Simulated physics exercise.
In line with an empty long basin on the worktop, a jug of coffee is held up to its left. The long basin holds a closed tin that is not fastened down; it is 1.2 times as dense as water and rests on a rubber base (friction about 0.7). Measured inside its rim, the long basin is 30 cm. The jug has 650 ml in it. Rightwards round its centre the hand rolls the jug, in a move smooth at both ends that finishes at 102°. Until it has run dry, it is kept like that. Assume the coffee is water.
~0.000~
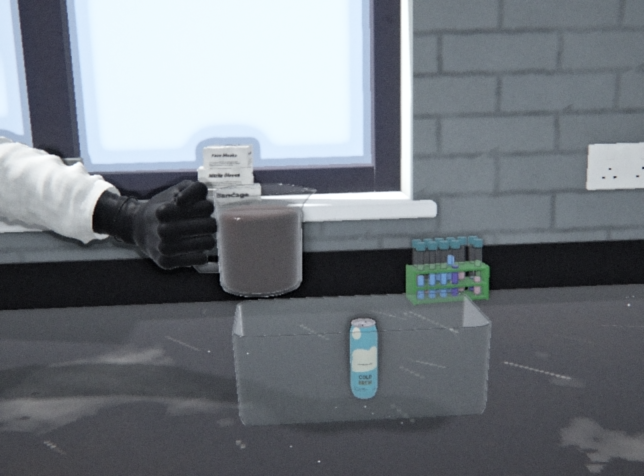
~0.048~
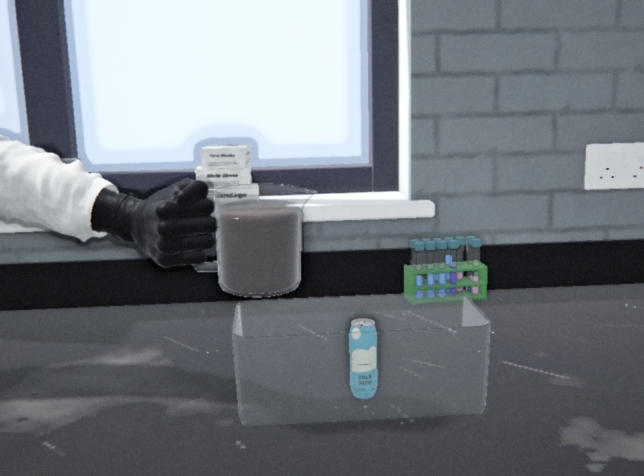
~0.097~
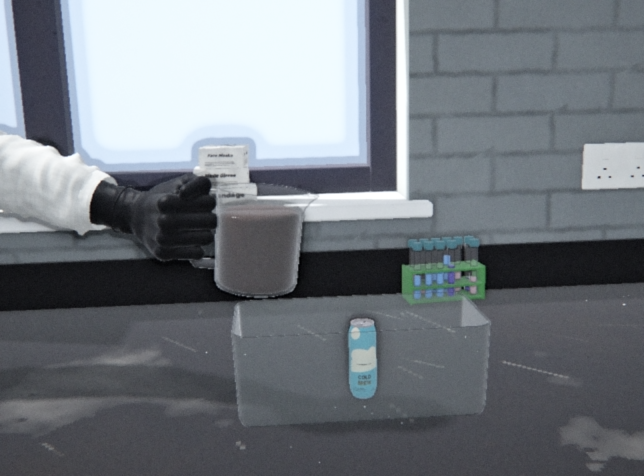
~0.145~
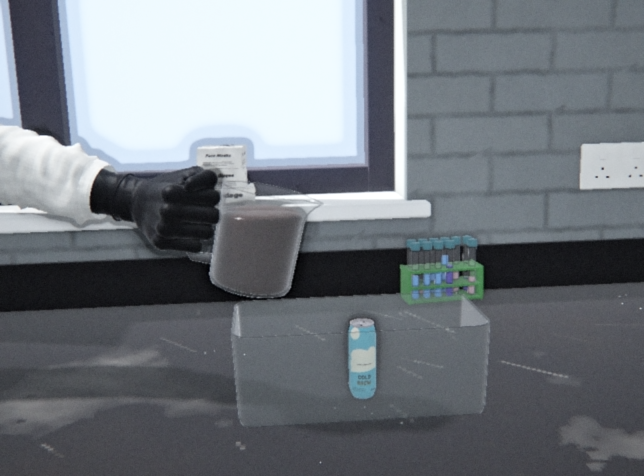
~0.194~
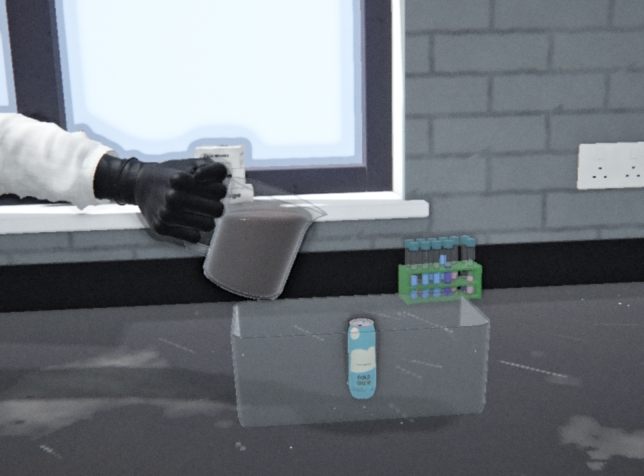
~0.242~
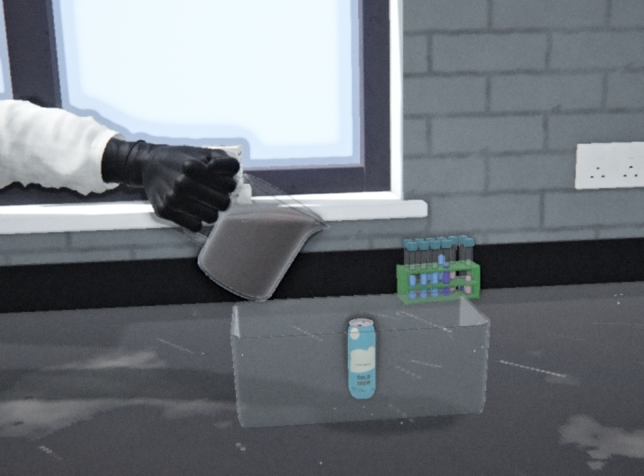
On a dark worktop, a gloved hand tilts a jug of brown liquid to the right.
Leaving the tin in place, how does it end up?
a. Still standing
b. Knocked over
b.
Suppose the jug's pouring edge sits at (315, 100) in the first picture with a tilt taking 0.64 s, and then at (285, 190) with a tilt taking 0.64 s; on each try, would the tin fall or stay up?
Trial 1 - tin stays standing; trial 2 - tin stays standing.
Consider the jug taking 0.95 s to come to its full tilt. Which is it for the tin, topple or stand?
In that case the tin overturns.
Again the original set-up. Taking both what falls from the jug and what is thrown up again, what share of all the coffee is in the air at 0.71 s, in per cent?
Estimated airborne part: Roughly 10 per cent.
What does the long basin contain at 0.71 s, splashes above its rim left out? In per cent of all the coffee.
Looks like about 70 % of the whole amount.
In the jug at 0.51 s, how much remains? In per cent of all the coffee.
Roughly 64 per cent.
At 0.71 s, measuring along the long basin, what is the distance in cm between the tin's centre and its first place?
1 cm, roughly.
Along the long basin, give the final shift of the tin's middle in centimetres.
Shift of tin centre: Approx. 7.5 cm.
By 0.51 s the tilt is 92° and 64 per cent is still to pour; the tin stands where it began.
By 0.71 s the tilt is 102° and 20 per cent is still to pour; the tin leans 7°.
By 0.92 s the tilt is 102° and 5 per cent is still to pour; the tin lies on its side.
By 1.14 s the tilt is 102° and 1 per cent is still to pour; the tin lies on its side.
At rest the tin lies on its side.
